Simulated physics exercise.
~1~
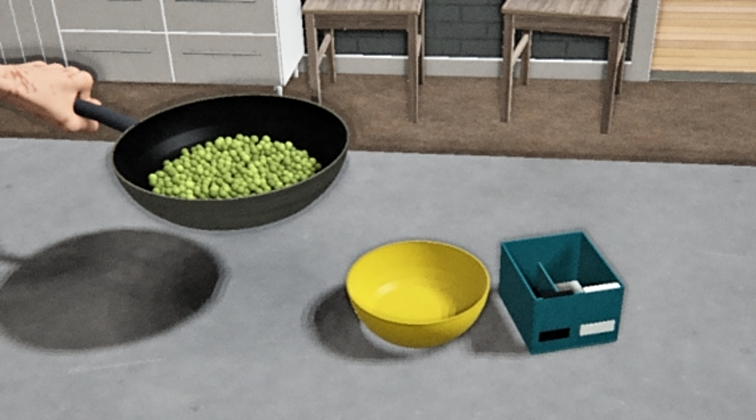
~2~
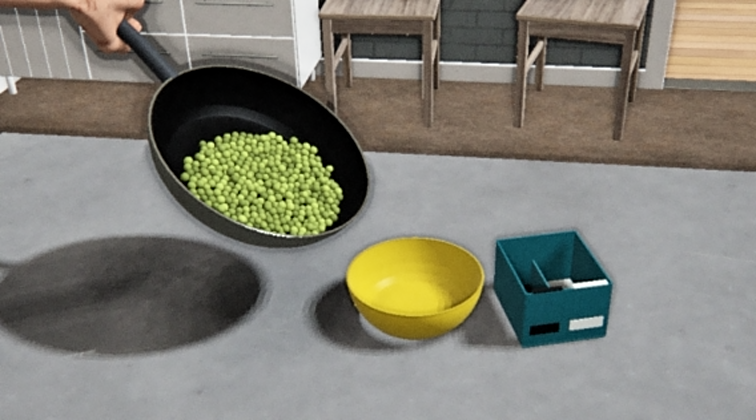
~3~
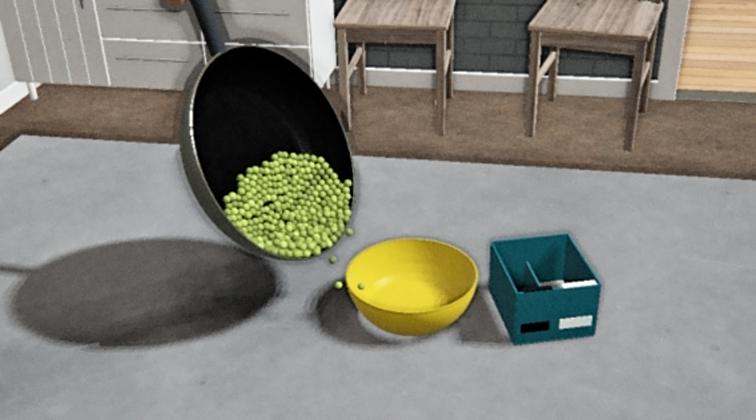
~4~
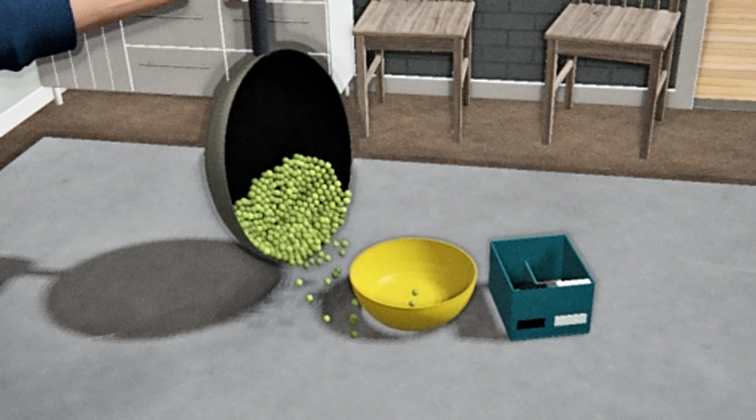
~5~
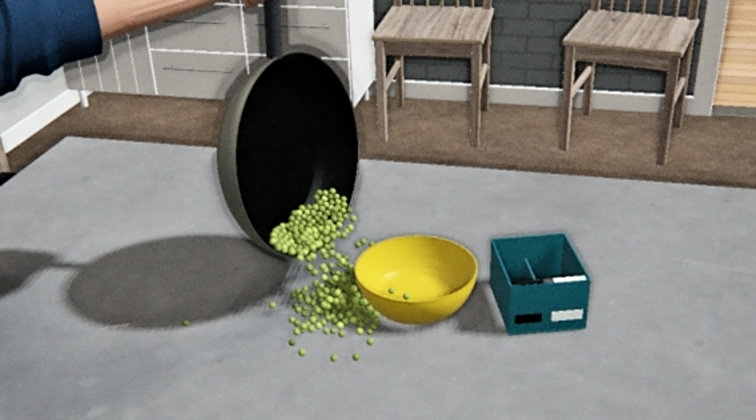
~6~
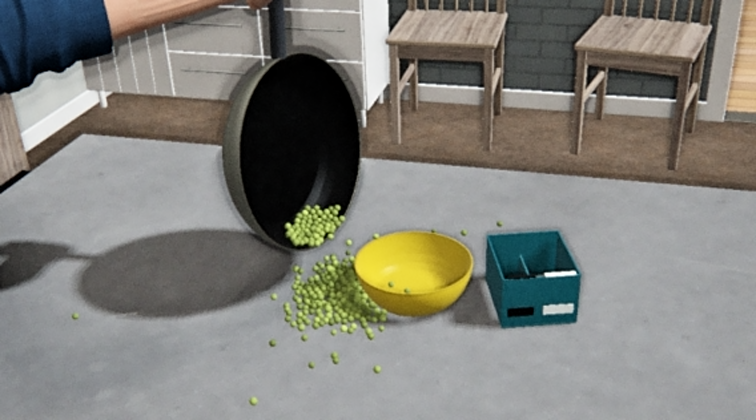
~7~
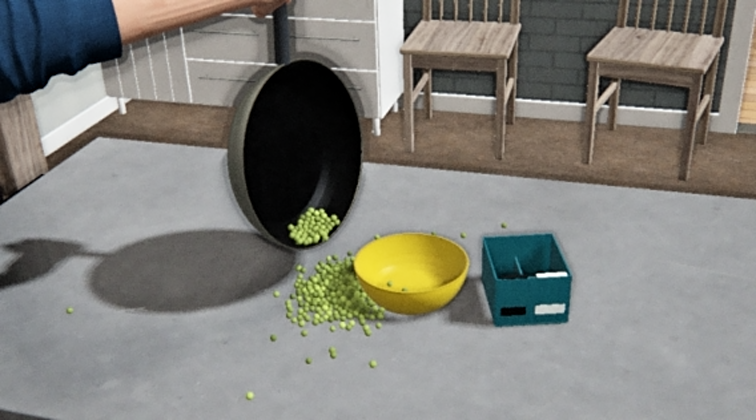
A hand tipped a dark pan of green peas beside a yellow bowl and a teal divided box, and most of the peas spilled into a heap on the grey table, missing the box, while some stayed in the tilted pan.
